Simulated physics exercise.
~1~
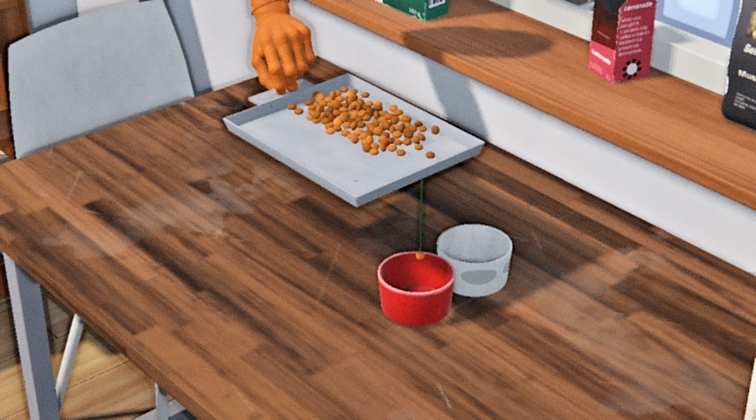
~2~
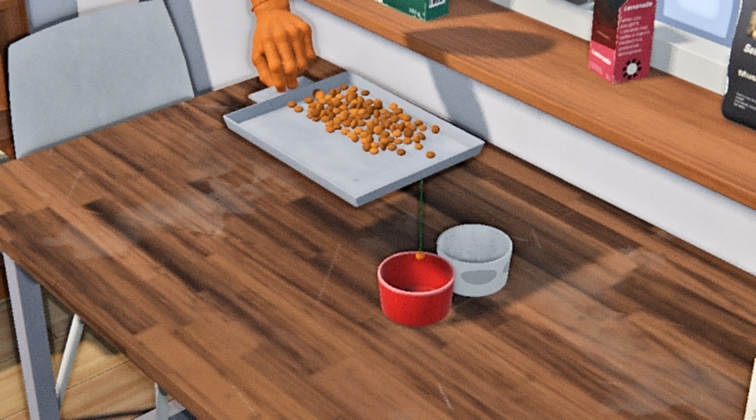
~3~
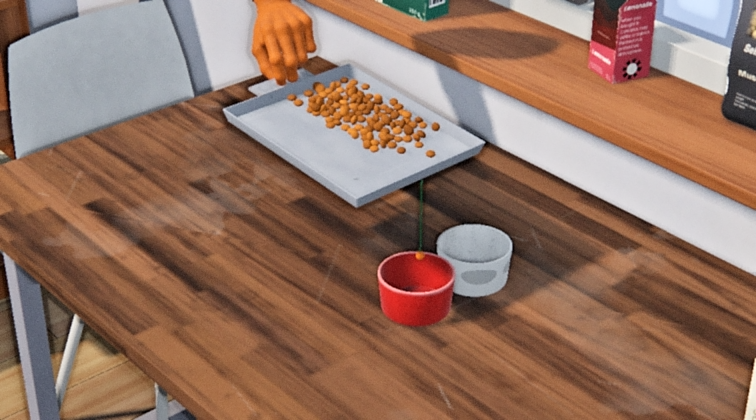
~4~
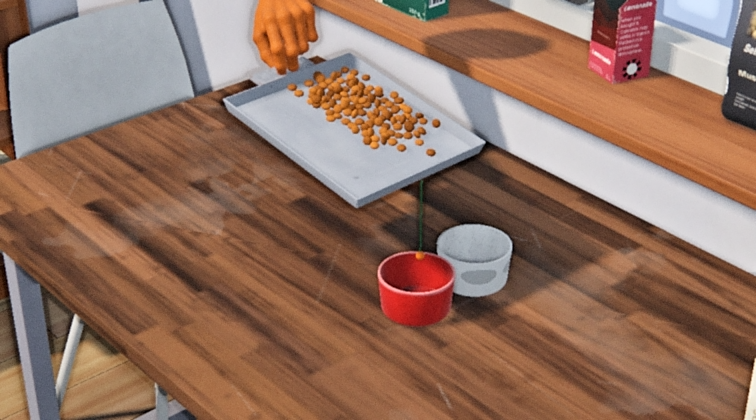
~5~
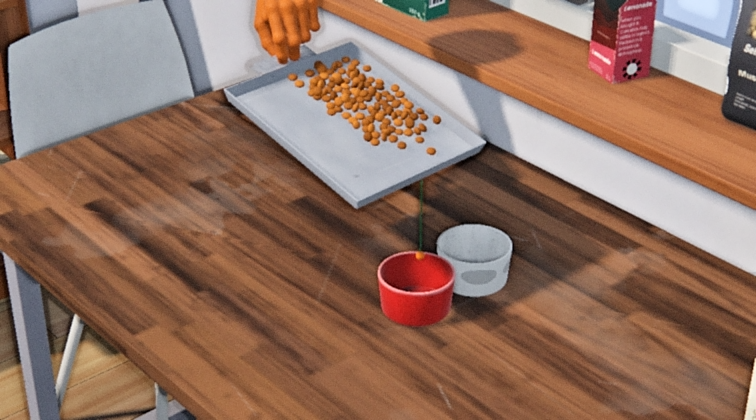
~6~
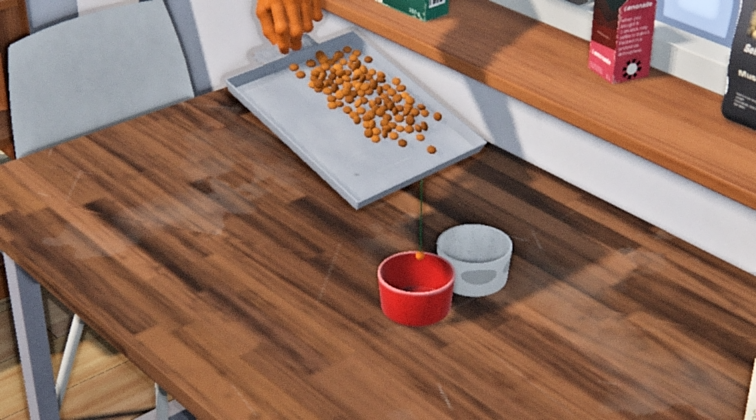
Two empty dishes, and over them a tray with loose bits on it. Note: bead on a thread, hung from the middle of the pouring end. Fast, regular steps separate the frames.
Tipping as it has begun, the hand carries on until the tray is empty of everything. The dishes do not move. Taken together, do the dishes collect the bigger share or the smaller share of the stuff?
Most likely the lost part will be the majority.
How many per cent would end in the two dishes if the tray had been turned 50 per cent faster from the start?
That works out at about 20 percent.
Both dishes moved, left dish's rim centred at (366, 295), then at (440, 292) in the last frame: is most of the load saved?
Short of half, then the bulk of it.
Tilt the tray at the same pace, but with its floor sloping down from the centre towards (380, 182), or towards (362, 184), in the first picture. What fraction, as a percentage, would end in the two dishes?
That comes to 20 per cent the first time and 10 per cent the second.
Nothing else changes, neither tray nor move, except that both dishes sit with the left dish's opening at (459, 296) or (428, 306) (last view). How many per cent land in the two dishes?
Roughly 50% on the first try and 70% on the second.
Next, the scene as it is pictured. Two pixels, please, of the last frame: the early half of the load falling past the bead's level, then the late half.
I'd say close to (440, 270) at first and close to (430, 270) later on.
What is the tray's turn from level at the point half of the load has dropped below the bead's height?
That happens at around 95°.
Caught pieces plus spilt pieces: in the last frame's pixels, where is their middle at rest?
Once it all stops, the middle lies near (450, 325).
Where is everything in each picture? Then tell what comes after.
The first frame shows corners of the pouring end near (357, 194) and (479, 142), level; middle of the load near (359, 120), bits of cat kibble; left dish near (442, 303); right dish near (500, 273); bead on its thread near (420, 255).
The second frame shows corners of the pouring end near (357, 194) and (479, 142), level; middle of the load near (359, 119).
The third frame shows corners of the pouring end near (357, 195) and (479, 142), tipped barely, lowest at the left corner; middle of the load near (359, 114).
The fourth frame shows corners of the pouring end near (358, 196) and (480, 141), tipped a little, lowest at the left corner; middle of the load near (360, 107).
The fifth frame shows corners of the pouring end near (358, 197) and (481, 141), tipped a little, lowest at the left corner; middle of the load near (360, 100).
The sixth frame shows corners of the pouring end near (358, 199) and (481, 141), tipped a little, lowest at the left corner; middle of the load near (361, 94); left dish near (442, 303); right dish near (500, 273).
Shortly afterwards, tray tipped steeply; the bulk on the tray; only a few in the left dish; near a quarter in the air.
Next, tray tipped right over; near a third on the tray; a little in the left dish; only a few in the right dish; near a third outside both; a little in the air.
Some moments later, tray tipped past a quarter turn; near a quarter in the left dish; only a few in the right dish; the bulk outside both.
In the end, tray tipped past a quarter turn; near a quarter in the left dish; only a few in the right dish; the bulk outside both.
